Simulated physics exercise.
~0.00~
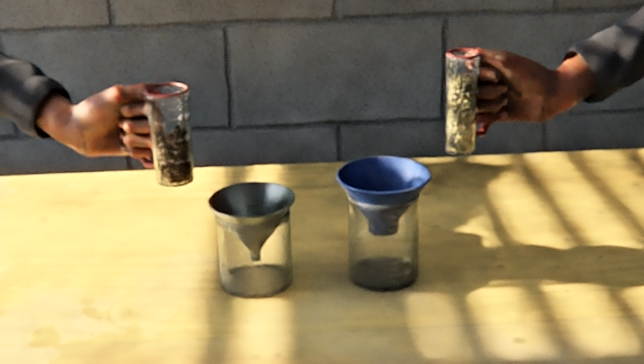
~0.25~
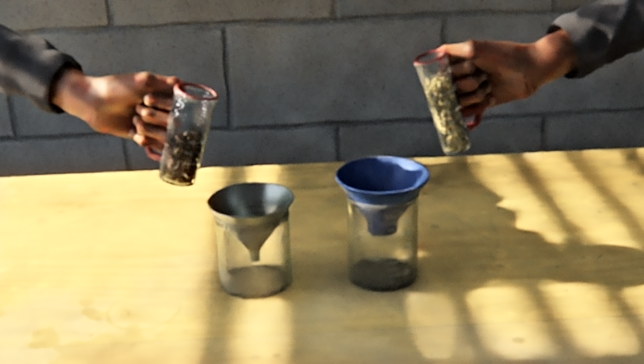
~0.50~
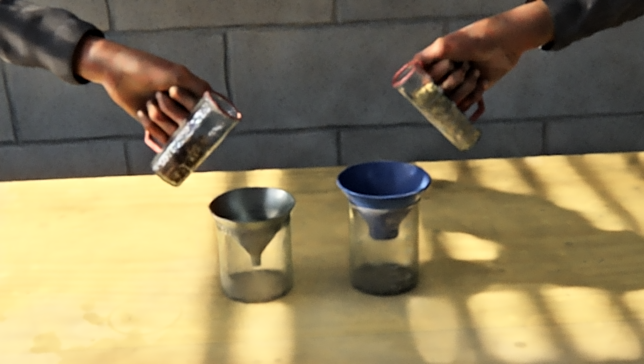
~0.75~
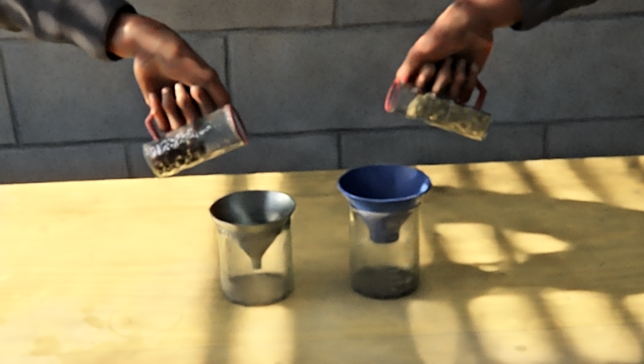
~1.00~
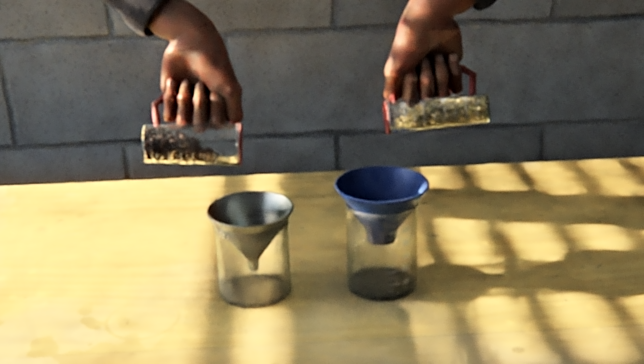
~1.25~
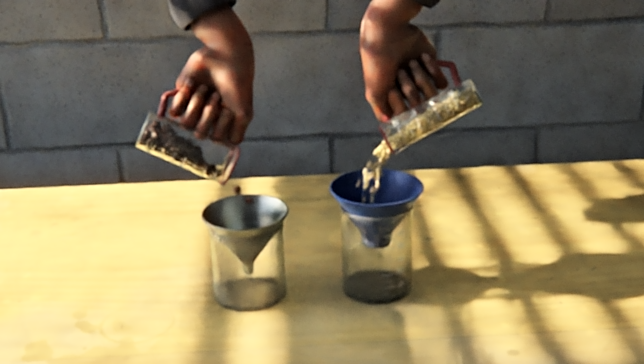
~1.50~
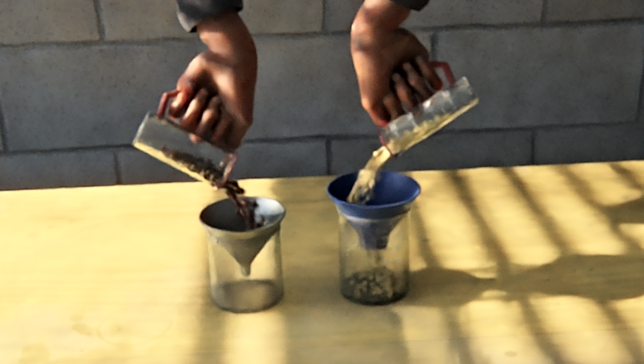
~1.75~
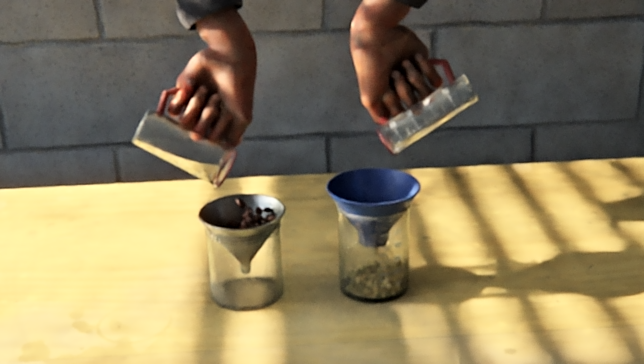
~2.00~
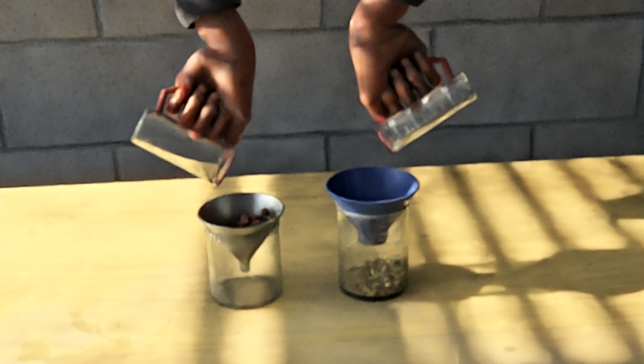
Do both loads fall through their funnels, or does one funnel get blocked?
One funnel gets blocked. The dark pieces jam in the left funnel, while the right funnel runs clear into its jar.
